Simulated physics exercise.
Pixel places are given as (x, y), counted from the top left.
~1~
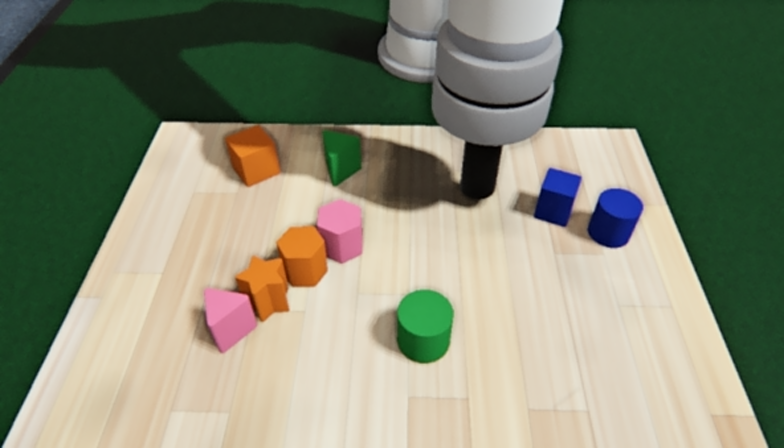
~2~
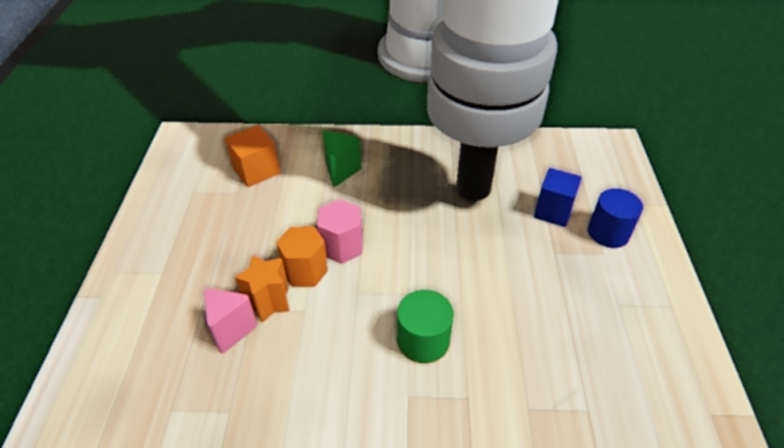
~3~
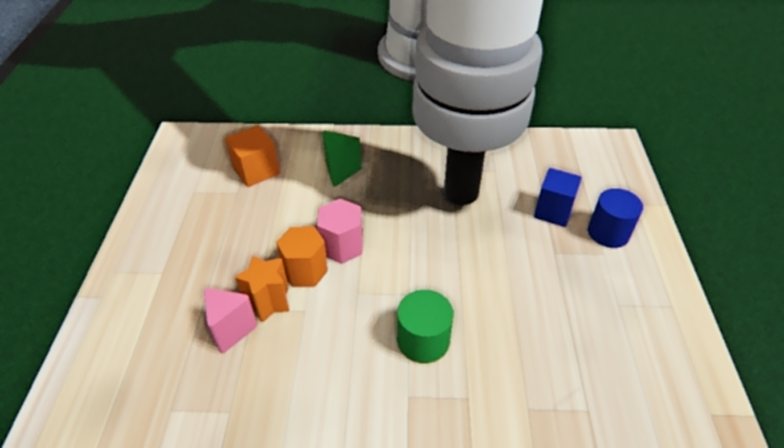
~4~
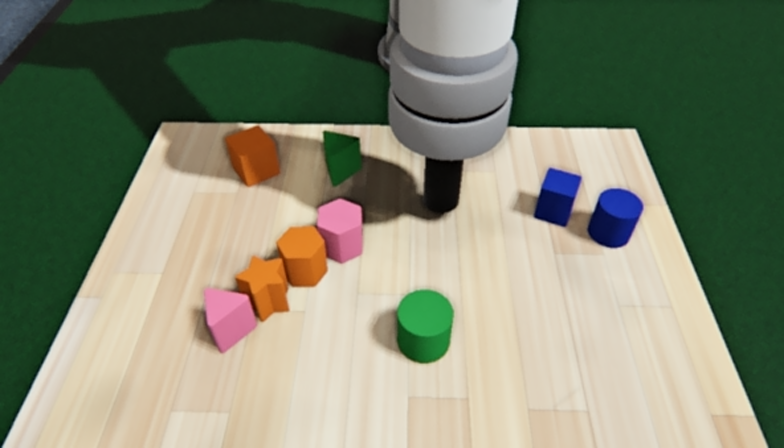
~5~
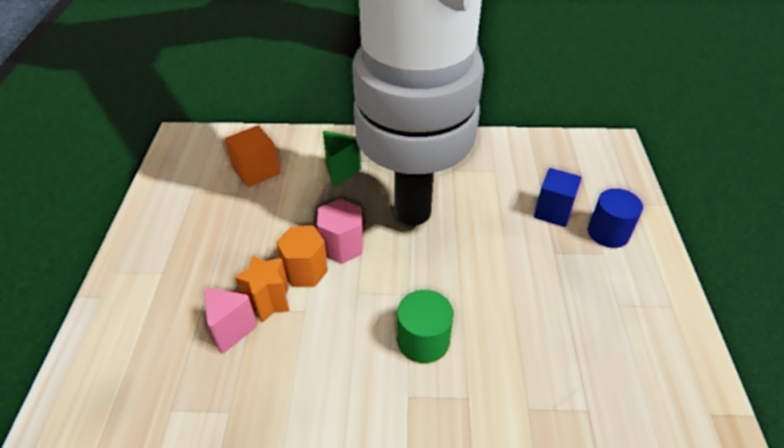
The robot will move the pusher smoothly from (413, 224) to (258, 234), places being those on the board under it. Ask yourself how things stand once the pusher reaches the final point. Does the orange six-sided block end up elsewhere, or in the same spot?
It is shifted.
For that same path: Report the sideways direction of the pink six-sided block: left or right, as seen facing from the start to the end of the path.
Slides left.
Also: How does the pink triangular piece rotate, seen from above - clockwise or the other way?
It makes a clockwise turn.
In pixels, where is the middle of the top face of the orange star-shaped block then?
The top centre is at (254, 296).
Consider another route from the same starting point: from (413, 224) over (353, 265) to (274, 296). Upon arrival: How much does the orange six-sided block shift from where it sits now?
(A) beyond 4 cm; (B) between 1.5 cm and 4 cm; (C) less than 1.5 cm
A
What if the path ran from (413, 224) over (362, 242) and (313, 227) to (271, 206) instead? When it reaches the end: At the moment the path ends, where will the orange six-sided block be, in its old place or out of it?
It leaves its spot.
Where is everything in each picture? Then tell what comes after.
Pusher tip at (477, 188); block tops, pink triangular piece at (221, 303); orange star-shaped block at (261, 273); orange six-sided block at (300, 241); pink six-sided block at (339, 216), in the first picture.
Pusher at (473, 189); blocks unchanged, in the second picture.
Pusher at (461, 193); blocks unchanged, in the third picture.
Pusher at (441, 201); blocks unchanged, in the fourth picture.
Pusher at (413, 213); pink triangular piece at (221, 303); orange star-shaped block at (261, 273); orange six-sided block at (300, 241); pink six-sided block at (339, 216), in the fifth picture.
The first path, step by step. One third of the way, pusher at (359, 216); orange six-sided block at (293, 245), turned 15° anticlockwise; pink six-sided block at (324, 218).
Two thirds of the way, pusher at (306, 219); pink triangular piece at (213, 309), turned 25° clockwise; orange star-shaped block at (253, 292); orange six-sided block at (273, 261), turned 65° anticlockwise; pink six-sided block at (277, 228), turned 35° anticlockwise.
At the end, pusher at (254, 223); pink triangular piece at (213, 309), turned 30° clockwise; orange star-shaped block at (254, 296); orange six-sided block at (271, 264), turned 80° anticlockwise; pink six-sided block at (248, 234), turned 90° anticlockwise.
